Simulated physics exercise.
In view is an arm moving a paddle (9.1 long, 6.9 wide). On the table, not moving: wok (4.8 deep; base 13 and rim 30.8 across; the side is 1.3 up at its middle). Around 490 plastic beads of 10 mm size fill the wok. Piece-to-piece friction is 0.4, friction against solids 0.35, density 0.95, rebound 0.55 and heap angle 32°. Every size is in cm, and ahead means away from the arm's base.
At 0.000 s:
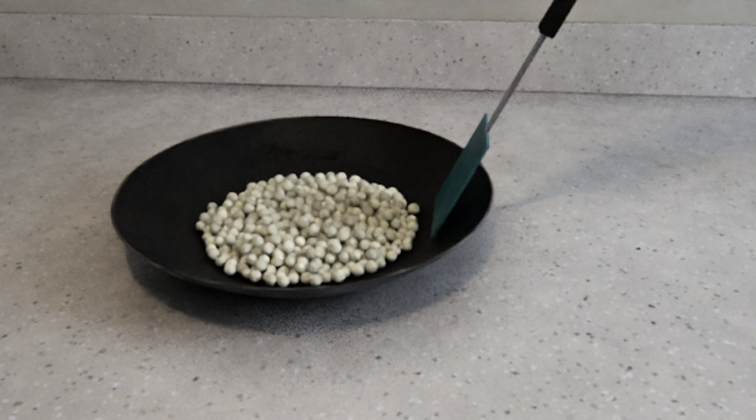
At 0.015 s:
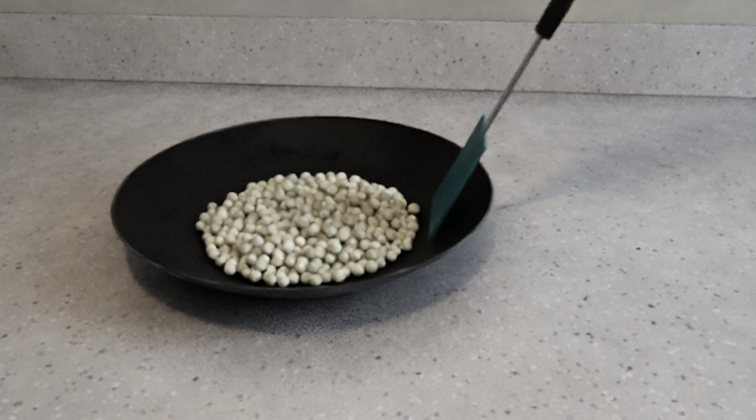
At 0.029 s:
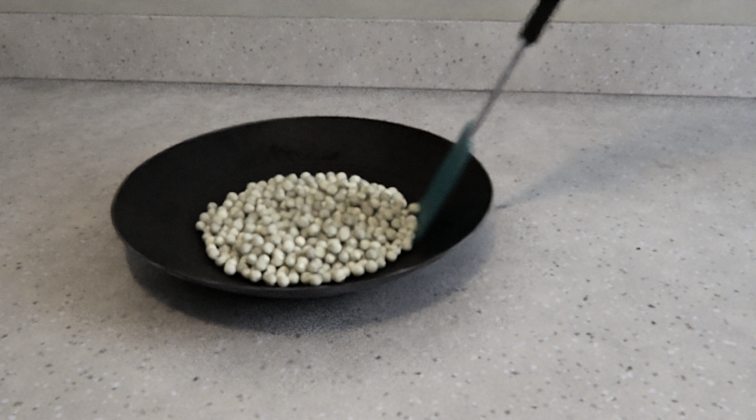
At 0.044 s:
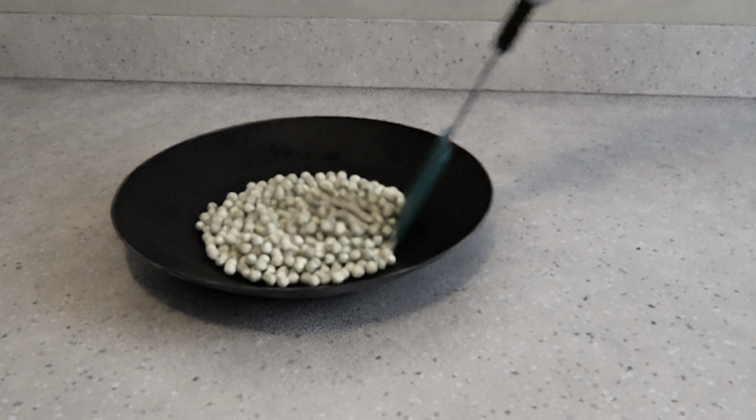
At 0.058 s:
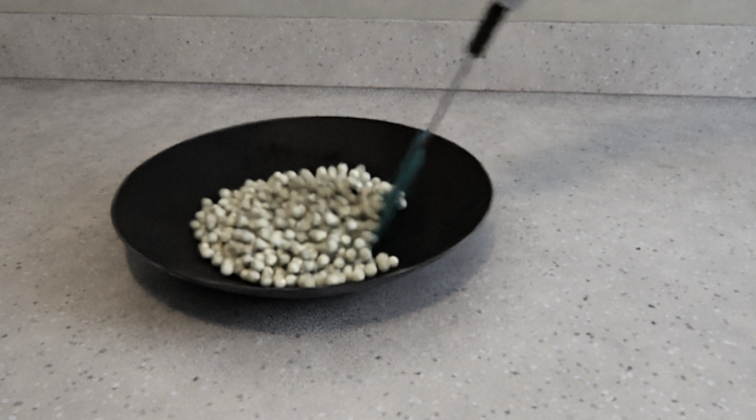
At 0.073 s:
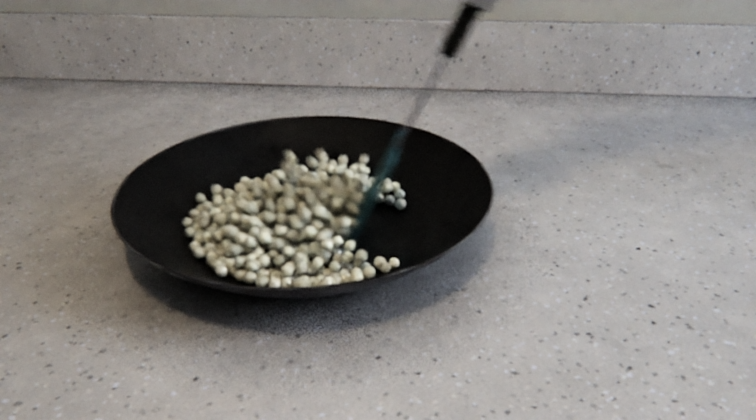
A paddle with a dark green blade rested inside the right edge of a black wok of pale beads, then swept left into them, pushing the pile leftward and heaping it slightly.
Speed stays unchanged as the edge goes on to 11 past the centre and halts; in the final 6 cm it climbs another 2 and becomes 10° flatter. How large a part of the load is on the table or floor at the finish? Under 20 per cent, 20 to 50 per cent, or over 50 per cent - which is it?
It is 20 to 50 per cent.
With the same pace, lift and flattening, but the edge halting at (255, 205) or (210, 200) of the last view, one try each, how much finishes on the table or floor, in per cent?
5 % and 20 %.
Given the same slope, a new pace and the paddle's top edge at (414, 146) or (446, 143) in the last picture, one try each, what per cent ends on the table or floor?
Try one roughly 25 per cent; try two roughly 10 per cent.
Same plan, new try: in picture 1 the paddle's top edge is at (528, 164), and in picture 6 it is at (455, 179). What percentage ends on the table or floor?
20 per cent.
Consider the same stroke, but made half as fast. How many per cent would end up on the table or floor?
About 10 per cent.
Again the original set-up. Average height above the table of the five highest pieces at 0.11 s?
I'd put them at about 9 centimetres above the table.
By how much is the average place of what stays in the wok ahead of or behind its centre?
Roughly 3.5 centimetres ahead.
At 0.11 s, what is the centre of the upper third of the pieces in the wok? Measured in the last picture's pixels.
I'd point to about (281, 208).
After 0.11 s, sloping 64°, highest piece 12 above the table; 486 in the wok, 1 on the blade or in flight.
After 0.14 s, sloping 62°, highest piece 15 above the table; 484 in the wok, 3 on the blade or in flight.
After 0.36 s, sloping 54°, highest piece 10 above the table; 349 in the wok, 93 on the table or floor, 45 on the blade or in flight.
After 1.41 s, sloping 54°, highest piece 3 above the table; 349 in the wok, 138 on the table or floor.
At rest, 349 in the wok, 138 on the table or floor. That is 28 % on the table or floor.
